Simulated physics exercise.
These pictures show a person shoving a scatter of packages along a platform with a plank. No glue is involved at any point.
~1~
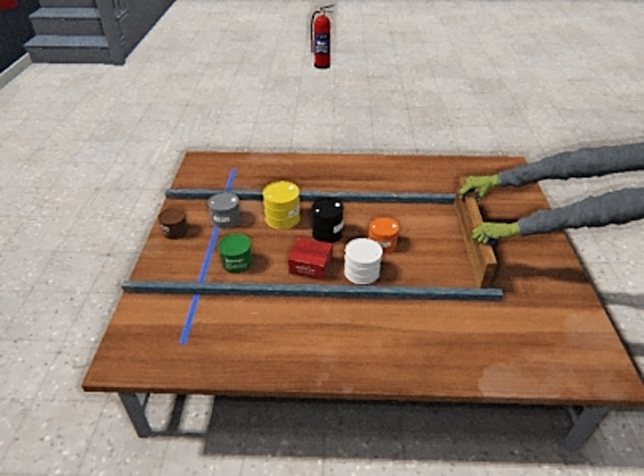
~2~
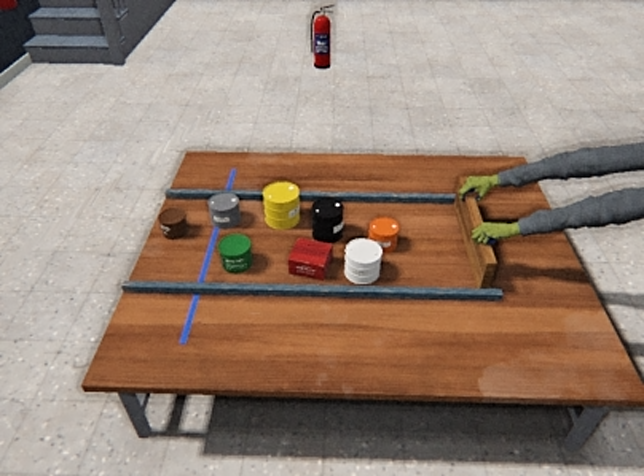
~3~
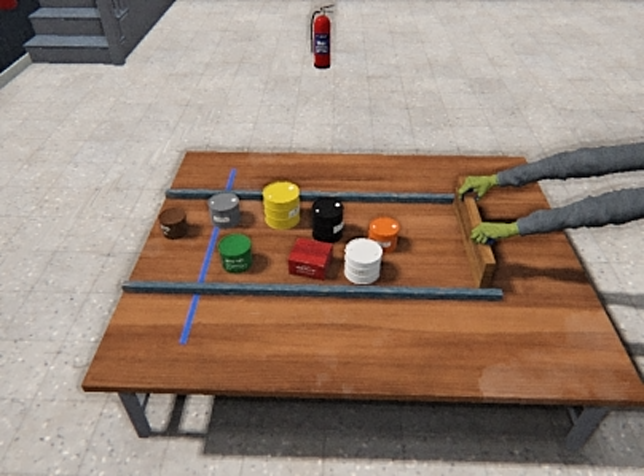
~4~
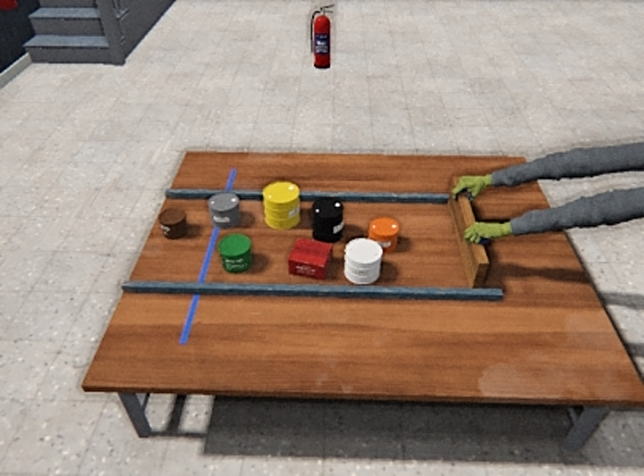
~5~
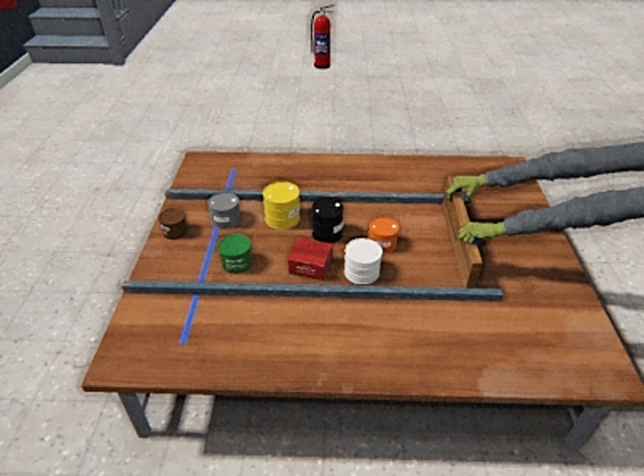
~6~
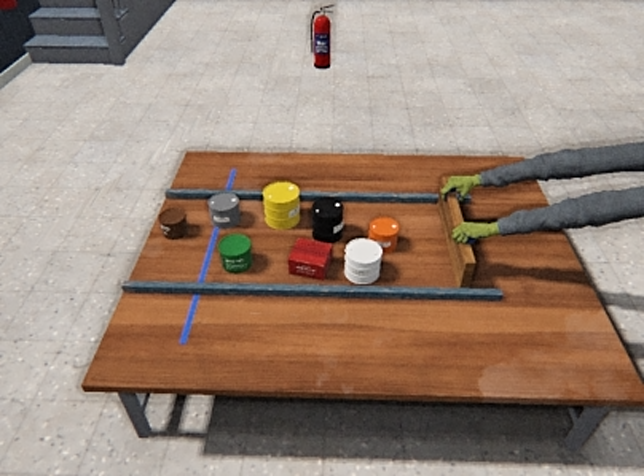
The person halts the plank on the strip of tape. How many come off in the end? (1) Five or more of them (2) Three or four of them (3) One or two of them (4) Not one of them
Option 3: One or two of them.
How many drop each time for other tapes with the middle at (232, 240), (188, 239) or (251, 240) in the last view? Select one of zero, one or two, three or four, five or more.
Well, it comes out as not one, three to four and zero, in that order.
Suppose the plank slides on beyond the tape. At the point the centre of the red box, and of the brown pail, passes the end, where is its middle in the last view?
The middle sits near (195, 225) for the first and near (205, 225) for the other.
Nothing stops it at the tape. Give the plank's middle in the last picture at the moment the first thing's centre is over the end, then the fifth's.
The middle is near (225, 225) first and near (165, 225) after.
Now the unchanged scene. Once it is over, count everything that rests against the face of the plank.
That makes 4.
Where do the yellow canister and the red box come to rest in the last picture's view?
In the last view, the middles sit near (203, 197) and near (157, 252).
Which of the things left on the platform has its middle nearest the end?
Answer: The brown pail.
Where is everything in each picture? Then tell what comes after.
In the first frame, brown pail (174, 224); grey canister (225, 211); green pail (236, 254); plank (473, 230); tape (213, 240).
In the second frame, grey canister (225, 211); yellow canister (282, 205).
In the third frame, green pail (236, 254); red box (311, 259).
In the fourth frame, brown pail (174, 224); plank (466, 230).
In the fifth frame, grey canister (225, 211); orange canister (383, 235).
In the sixth frame, brown pail (174, 224); grey canister (225, 211); green pail (236, 254); plank (454, 230); tape (213, 240).
Early on, none off yet; brown pail at rest near (174, 224); grey canister at rest near (225, 211); green pail at rest near (236, 254).
Finally, the number that fall off is one or two; lost, green pail.
